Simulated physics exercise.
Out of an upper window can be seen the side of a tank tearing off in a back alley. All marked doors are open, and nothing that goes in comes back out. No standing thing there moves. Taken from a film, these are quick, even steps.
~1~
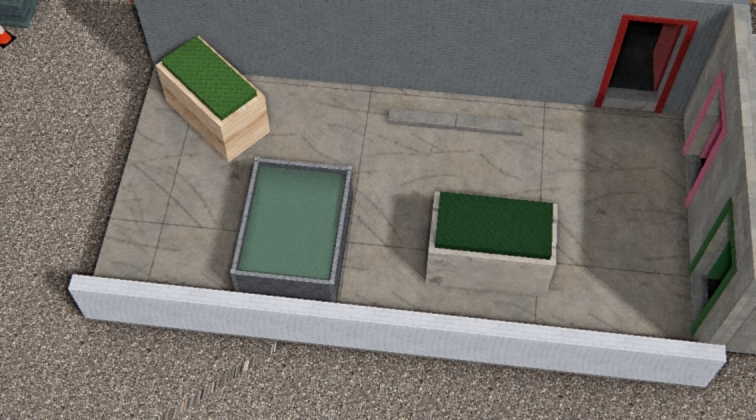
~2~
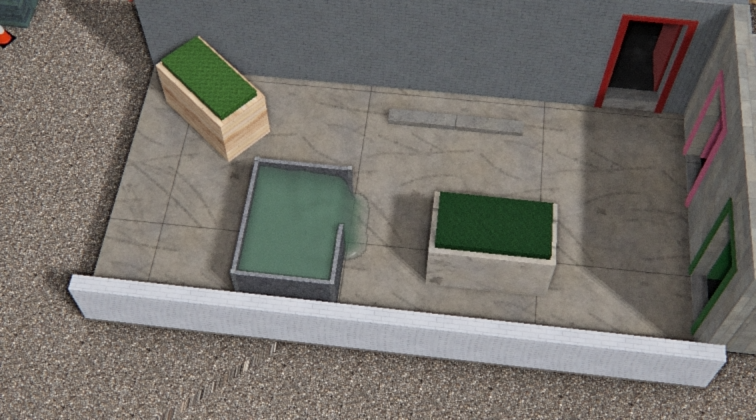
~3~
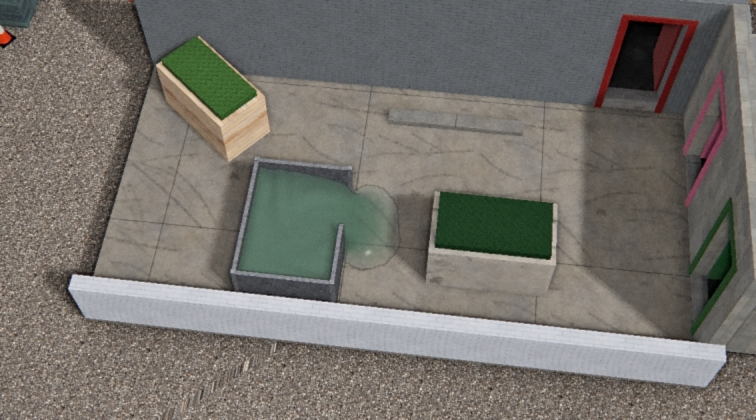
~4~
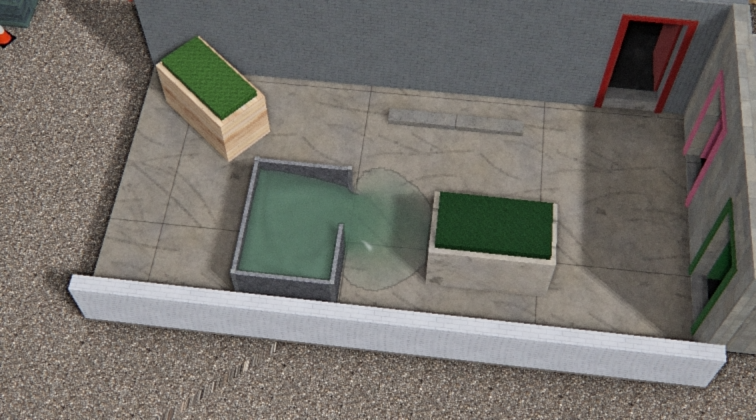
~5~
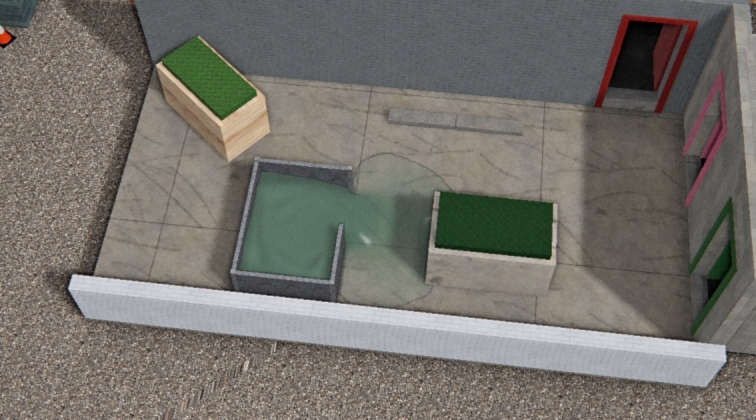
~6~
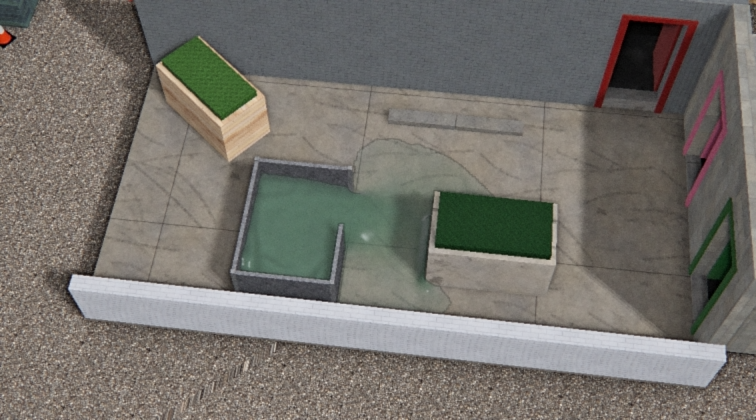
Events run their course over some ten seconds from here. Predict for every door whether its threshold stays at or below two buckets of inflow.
The green door goes above two buckets. The red door stays at or below. The pink door goes above two buckets.
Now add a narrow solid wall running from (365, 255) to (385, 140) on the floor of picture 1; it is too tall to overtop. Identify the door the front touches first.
I'd go with the green one.
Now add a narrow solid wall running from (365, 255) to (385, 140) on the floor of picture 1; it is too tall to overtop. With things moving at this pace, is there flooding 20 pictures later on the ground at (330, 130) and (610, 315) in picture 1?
Submerged and submerged, in that order.
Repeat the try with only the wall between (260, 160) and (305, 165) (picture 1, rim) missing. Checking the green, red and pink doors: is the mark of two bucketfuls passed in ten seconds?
Result: Green remains beneath it; red remains beneath it; pink goes past the limit.
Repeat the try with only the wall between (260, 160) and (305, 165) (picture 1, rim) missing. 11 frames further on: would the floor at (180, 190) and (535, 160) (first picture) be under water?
The first spot is swamped, the second spared.
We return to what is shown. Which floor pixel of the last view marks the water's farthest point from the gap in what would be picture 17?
My guess is roughly (674, 115).
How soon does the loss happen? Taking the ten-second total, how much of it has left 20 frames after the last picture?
It comes to around 20 per cent.
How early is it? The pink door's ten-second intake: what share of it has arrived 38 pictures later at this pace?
About 85 %.
A moment on, water covers 30 % of the floor; the green door not reached, the red door not reached, the pink door not reached.
Next, water covers 50 % of the floor; the green door not reached, the red door wet at the sill, nothing in, the pink door under two buckets in.
Then, water covers 60 % of the floor; the green door wet at the sill, nothing in, the red door wet at the sill, nothing in, the pink door over two buckets in.
Later, water covers 70 % of the floor; the green door over two buckets in, the red door wet at the sill, nothing in, the pink door far over two buckets in.
In the end, water covers 75 % of the floor; the green door over two buckets in, the red door wet at the sill, nothing in, the pink door far over two buckets in.
